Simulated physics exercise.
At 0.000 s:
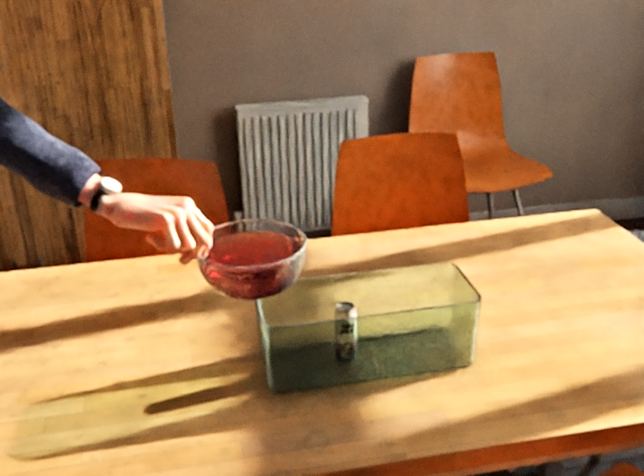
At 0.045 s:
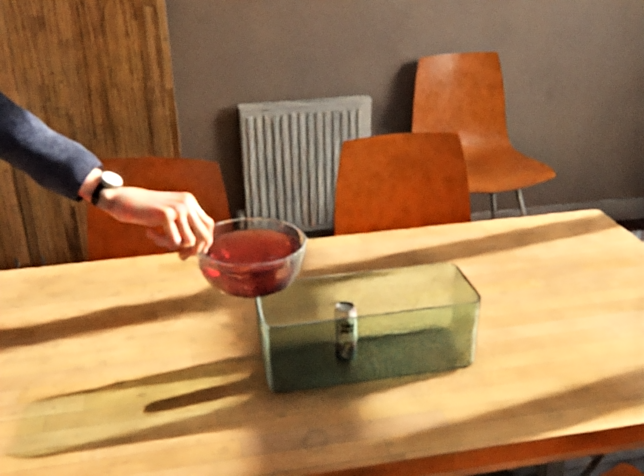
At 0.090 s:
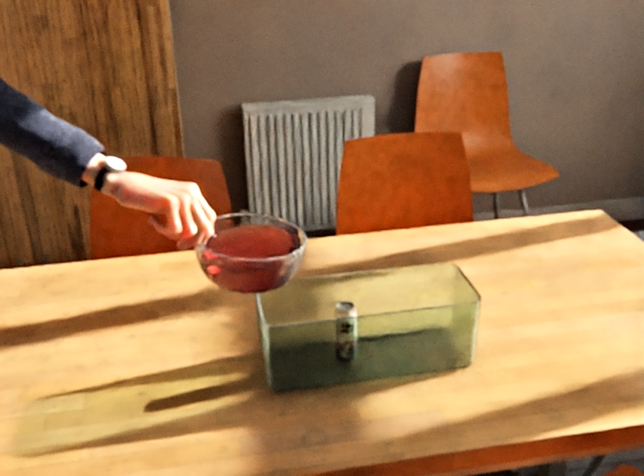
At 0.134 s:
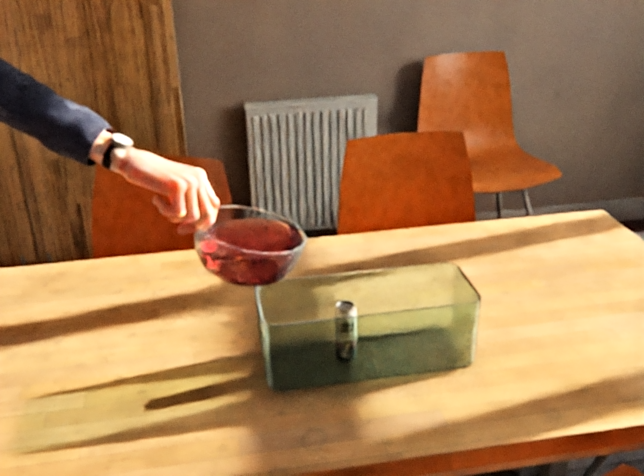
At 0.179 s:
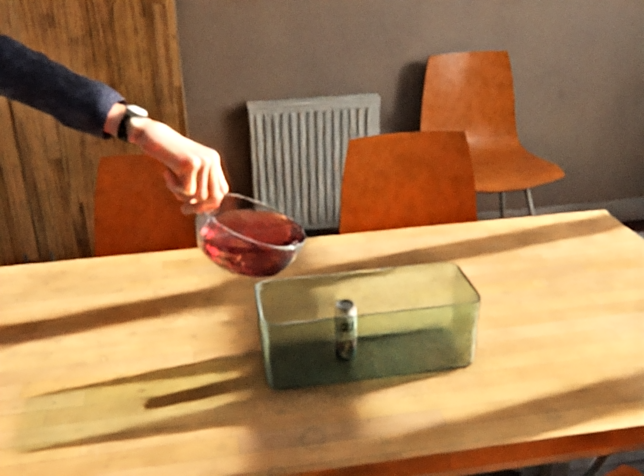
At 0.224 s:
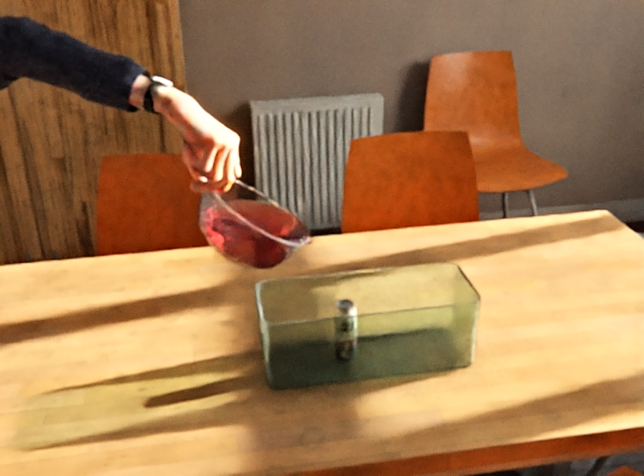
A hand held a glass bowl of red liquid above a wooden table, beside a clear oblong container with a small can inside, then steadily tilted the bowl to the right toward the container.
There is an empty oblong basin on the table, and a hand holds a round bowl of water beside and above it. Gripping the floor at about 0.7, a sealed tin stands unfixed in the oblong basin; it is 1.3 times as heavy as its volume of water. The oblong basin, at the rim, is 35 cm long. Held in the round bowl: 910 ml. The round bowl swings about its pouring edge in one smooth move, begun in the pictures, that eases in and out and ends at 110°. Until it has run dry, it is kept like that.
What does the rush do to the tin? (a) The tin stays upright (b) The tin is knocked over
a.
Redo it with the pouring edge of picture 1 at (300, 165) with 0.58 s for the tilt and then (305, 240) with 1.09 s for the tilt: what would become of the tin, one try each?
In the first try it comes down; in the second it remains standing.
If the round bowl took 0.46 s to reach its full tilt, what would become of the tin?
So the tin will hold steady.
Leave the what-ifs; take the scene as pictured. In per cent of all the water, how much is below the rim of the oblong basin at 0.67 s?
Around 96 parts in a hundred.
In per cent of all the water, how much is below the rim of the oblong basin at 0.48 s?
I'd estimate some 14 percent of the liquid.
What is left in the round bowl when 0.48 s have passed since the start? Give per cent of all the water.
Close to 24 in a hundred.
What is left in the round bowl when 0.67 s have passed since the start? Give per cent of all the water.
I'd say some 0 per cent remains.
Then, 0.48 s in, the tilt is 102° and 23 per cent is still to pour; the tin stands where it began.
Then, 0.67 s in, the tilt is 110° and 0 per cent is still to pour; the tin stands where it began.
Then, 0.87 s in, the tilt is 110° and 0 per cent is still to pour; the tin stands where it began.
Then, 1.08 s in, the tilt is 110° and 0 per cent is still to pour; the tin stands where it began.
Finally, the tin stands where it began.
